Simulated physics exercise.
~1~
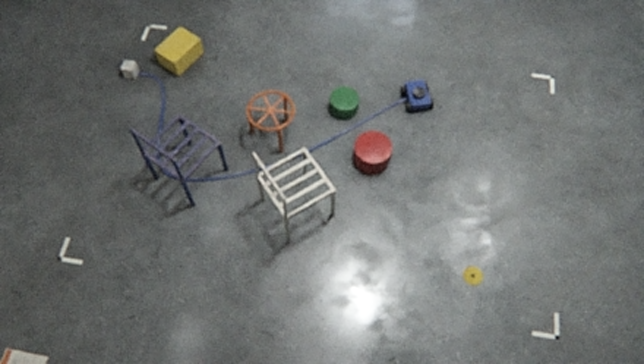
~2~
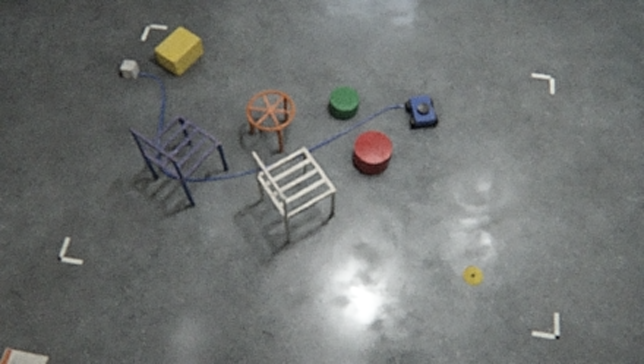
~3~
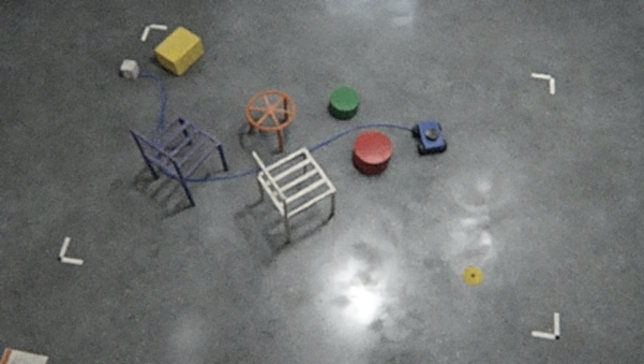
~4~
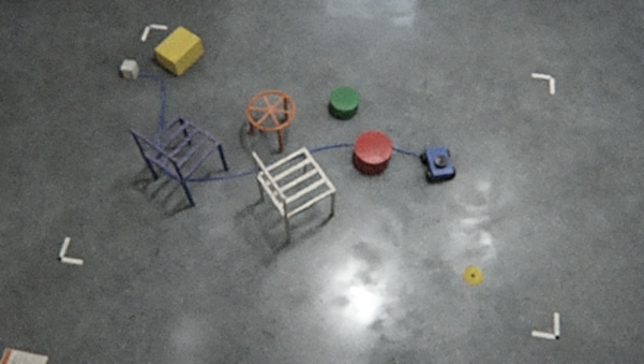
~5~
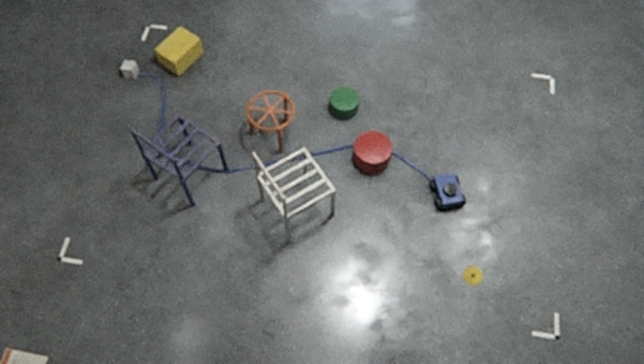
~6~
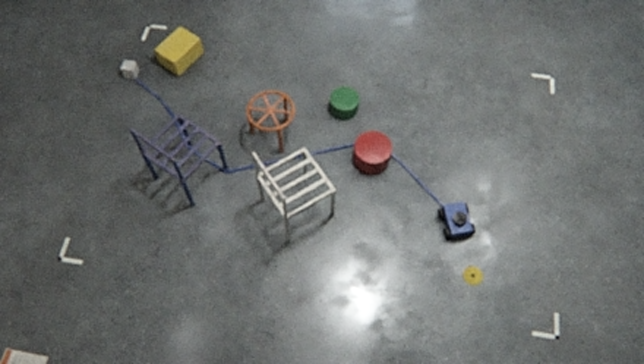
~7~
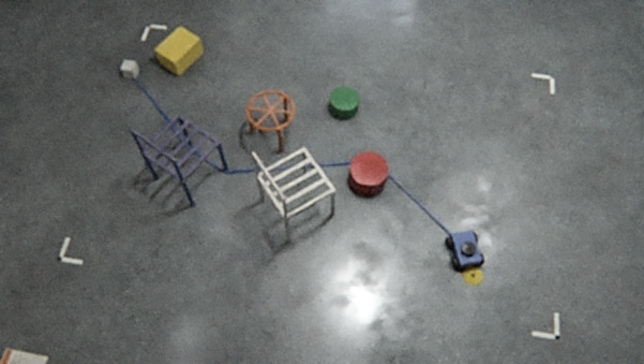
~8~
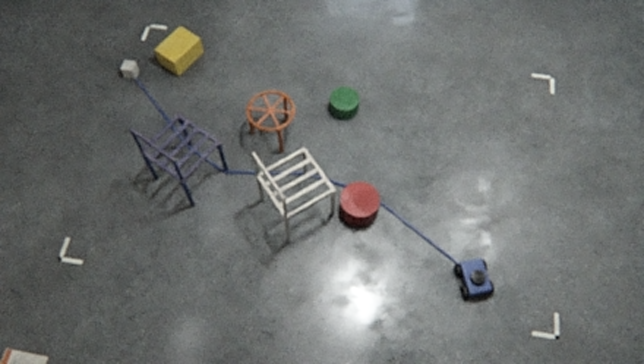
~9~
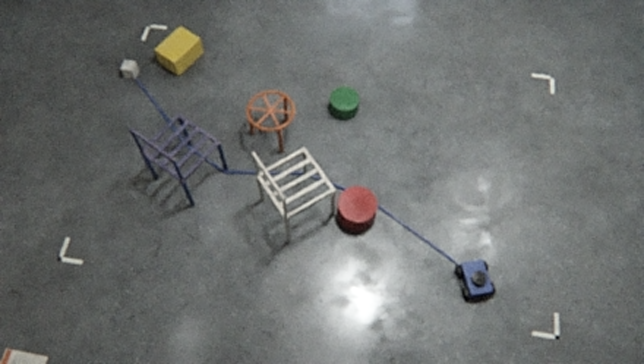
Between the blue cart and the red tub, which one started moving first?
The blue cart started moving first. The red tub only began to slide later, when the cart was already close to the yellow mark.
A white chair and a blue chair stood among tubs, a stool and a crate as a small blue cart trailing a lead rolled down to the yellow mark. The lead straightened and dragged the red tub downward, and the cart stopped, both chairs unmoved.
